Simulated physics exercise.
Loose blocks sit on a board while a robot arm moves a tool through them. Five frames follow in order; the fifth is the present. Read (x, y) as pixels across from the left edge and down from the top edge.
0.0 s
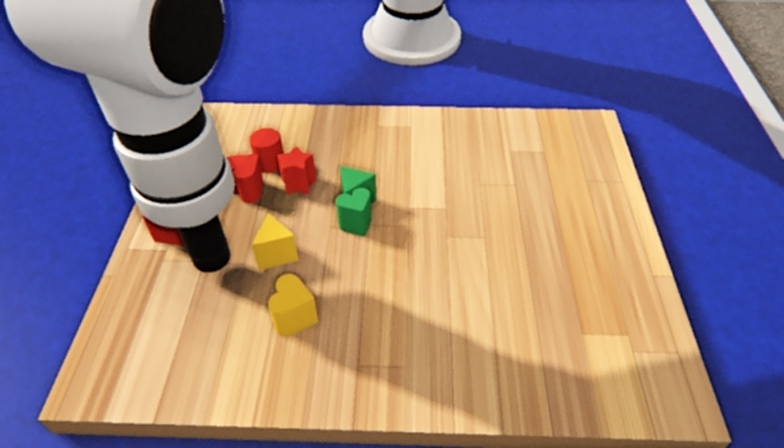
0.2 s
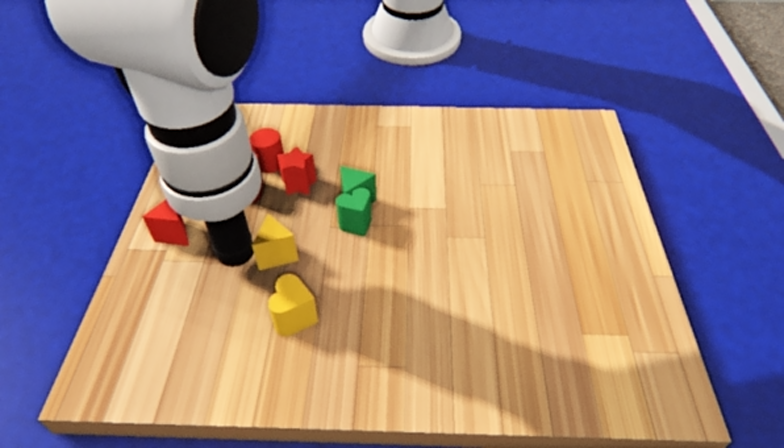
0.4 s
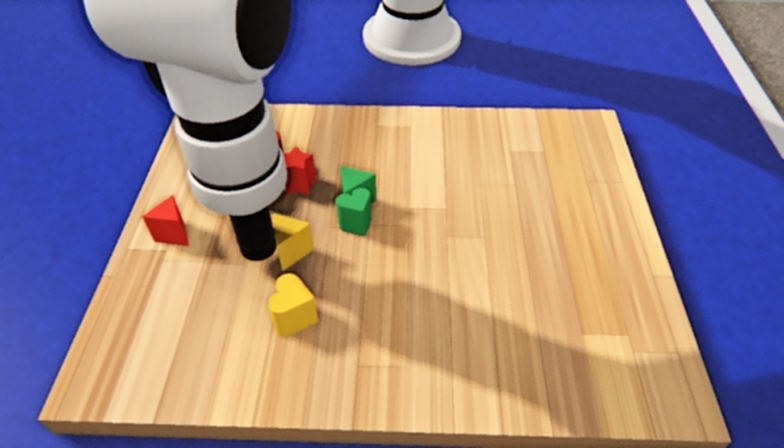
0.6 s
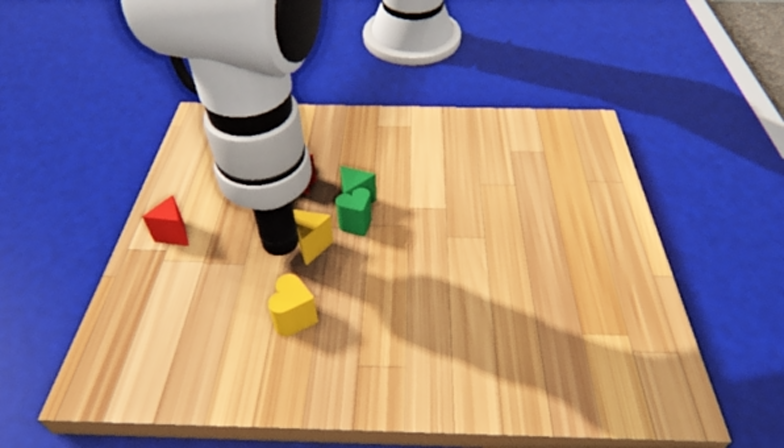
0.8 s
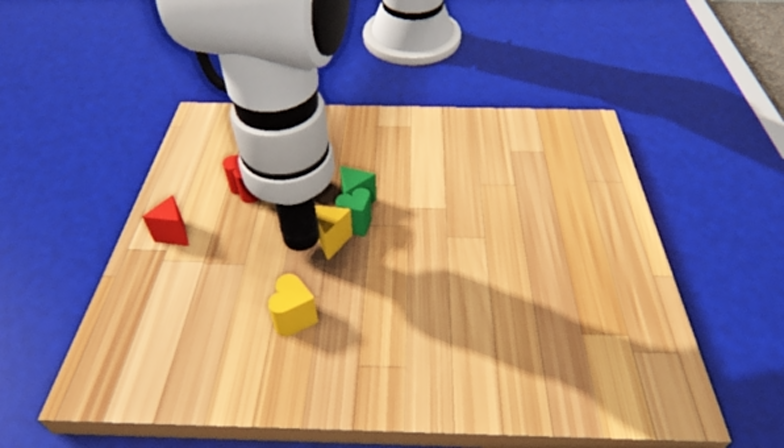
A robot arm moving its black-tipped tool rightward across a wooden board, pushing a yellow triangular block toward two green blocks.
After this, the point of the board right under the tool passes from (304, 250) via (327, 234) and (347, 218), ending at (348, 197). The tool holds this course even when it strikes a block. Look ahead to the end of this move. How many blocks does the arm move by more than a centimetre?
Shifted over 1 cm: Three or more.
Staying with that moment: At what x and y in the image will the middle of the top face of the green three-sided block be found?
Final place: (367, 157).
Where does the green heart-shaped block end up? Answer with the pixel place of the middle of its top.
I'd say the green heart-shaped block ends with its top centre at (386, 185).
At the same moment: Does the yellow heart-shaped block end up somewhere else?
In short: No.
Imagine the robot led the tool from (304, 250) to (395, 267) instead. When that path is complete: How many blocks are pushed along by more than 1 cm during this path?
Answer: One block.
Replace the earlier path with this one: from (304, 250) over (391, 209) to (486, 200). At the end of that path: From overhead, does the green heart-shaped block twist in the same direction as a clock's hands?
I expect not.
On the path given first. Halfway along, tool (338, 214); yellow three-sided block (365, 206), turned 35° clockwise; green heart-shaped block (382, 187), turned 30° anticlockwise.
At the end, tool (347, 185); yellow heart-shaped block still; red star-shaped block still; yellow three-sided block (369, 205), turned 40° clockwise; green three-sided block (367, 157), turned 25° anticlockwise; green heart-shaped block (386, 185), turned 40° anticlockwise.
